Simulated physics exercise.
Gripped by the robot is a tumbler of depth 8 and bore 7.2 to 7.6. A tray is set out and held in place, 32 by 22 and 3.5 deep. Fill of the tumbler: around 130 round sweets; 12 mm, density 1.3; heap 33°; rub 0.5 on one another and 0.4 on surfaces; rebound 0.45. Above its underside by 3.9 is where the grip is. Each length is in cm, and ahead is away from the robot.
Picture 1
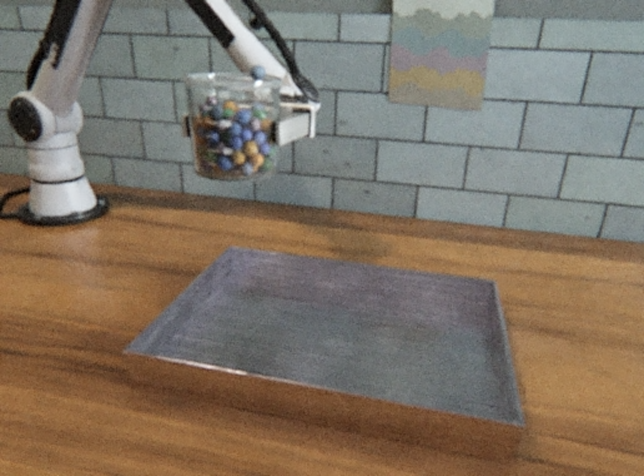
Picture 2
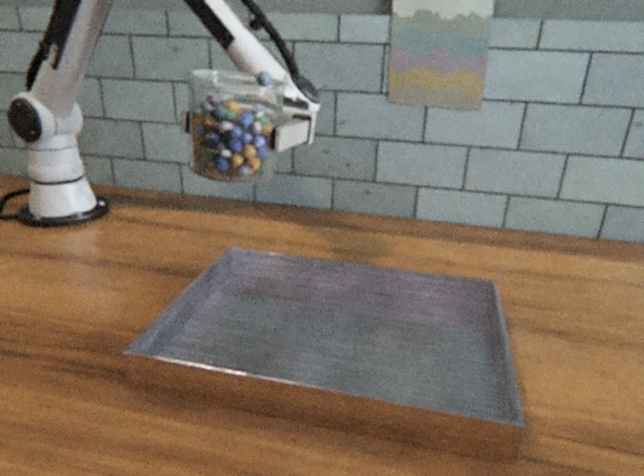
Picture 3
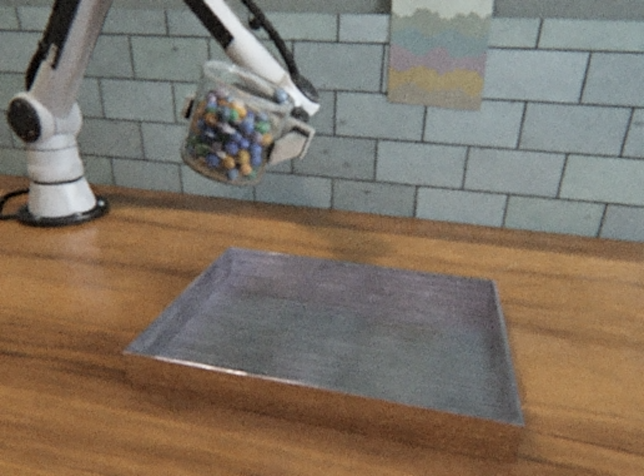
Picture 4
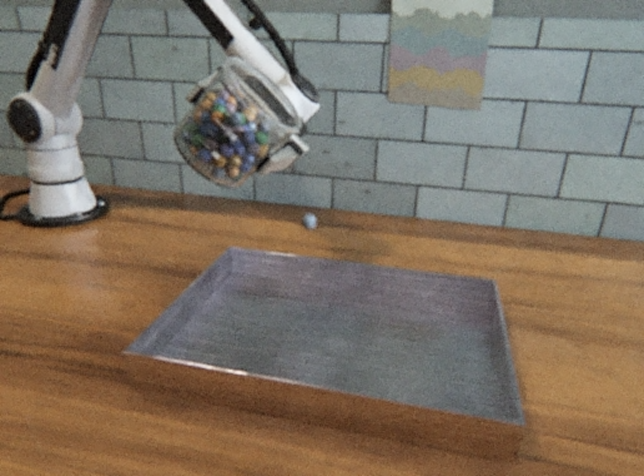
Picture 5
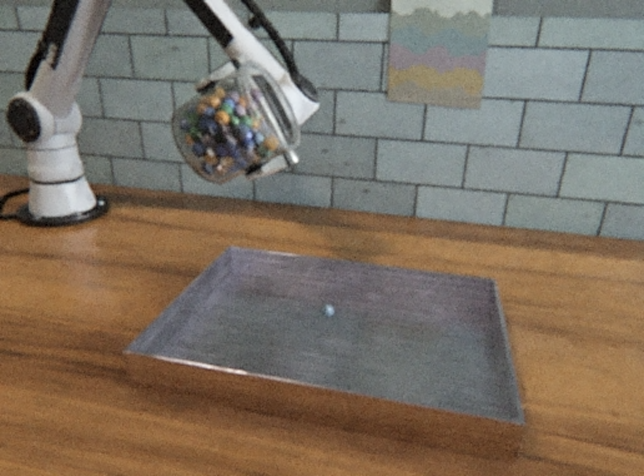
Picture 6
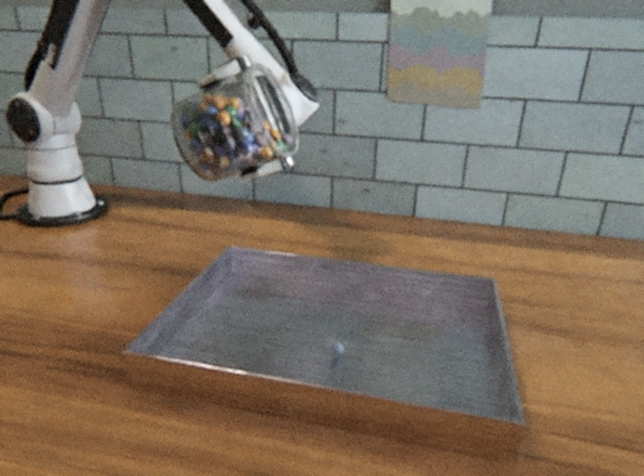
A robot arm tilts a clear tumbler of colourful round sweets steadily further over above a shallow rectangular tray on a wooden surface; a single blue sweet drops out into the tray and moves across its floor toward the near side.
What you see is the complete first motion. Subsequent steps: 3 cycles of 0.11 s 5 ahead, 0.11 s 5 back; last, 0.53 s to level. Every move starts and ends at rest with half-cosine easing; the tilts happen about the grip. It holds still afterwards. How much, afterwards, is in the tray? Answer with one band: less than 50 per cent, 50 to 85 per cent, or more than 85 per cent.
50 to 85 per cent.
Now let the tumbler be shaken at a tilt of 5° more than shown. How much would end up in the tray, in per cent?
About 75 %.
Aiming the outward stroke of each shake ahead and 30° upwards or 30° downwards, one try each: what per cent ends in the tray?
85 and 30 %.
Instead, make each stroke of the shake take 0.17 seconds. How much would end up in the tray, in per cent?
In that case about 25 in a hundred.
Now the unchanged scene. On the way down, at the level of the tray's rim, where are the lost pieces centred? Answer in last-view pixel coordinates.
(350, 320).
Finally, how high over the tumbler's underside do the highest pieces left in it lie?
Around 5.0 cm up.
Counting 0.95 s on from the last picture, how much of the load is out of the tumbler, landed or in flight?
I'd put it at some 60 percent up to then.
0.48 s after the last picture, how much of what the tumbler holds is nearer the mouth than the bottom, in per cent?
My estimate is near 45 per cent.
Then, 0.48 s on, tilted 66° forward, highest piece 23 above the table; 66 in the tumbler, 48 in the tray, 18 in flight or on a rim.
Then, 0.95 s on, tilted 28° forward, highest piece 23 above the table; 80 in the tray, 50 in the tumbler, 2 on the table or floor.
Then, 1.39 s on, level, highest piece 23 above the table; 80 in the tray, 50 in the tumbler, 2 on the table or floor.
Then, 2.44 s on, level, highest piece 23 above the table; 80 in the tray, 50 in the tumbler, 2 on the table or floor.
In the end, 80 in the tray, 50 in the tumbler, 2 on the table or floor. That is 61 % in the tray.
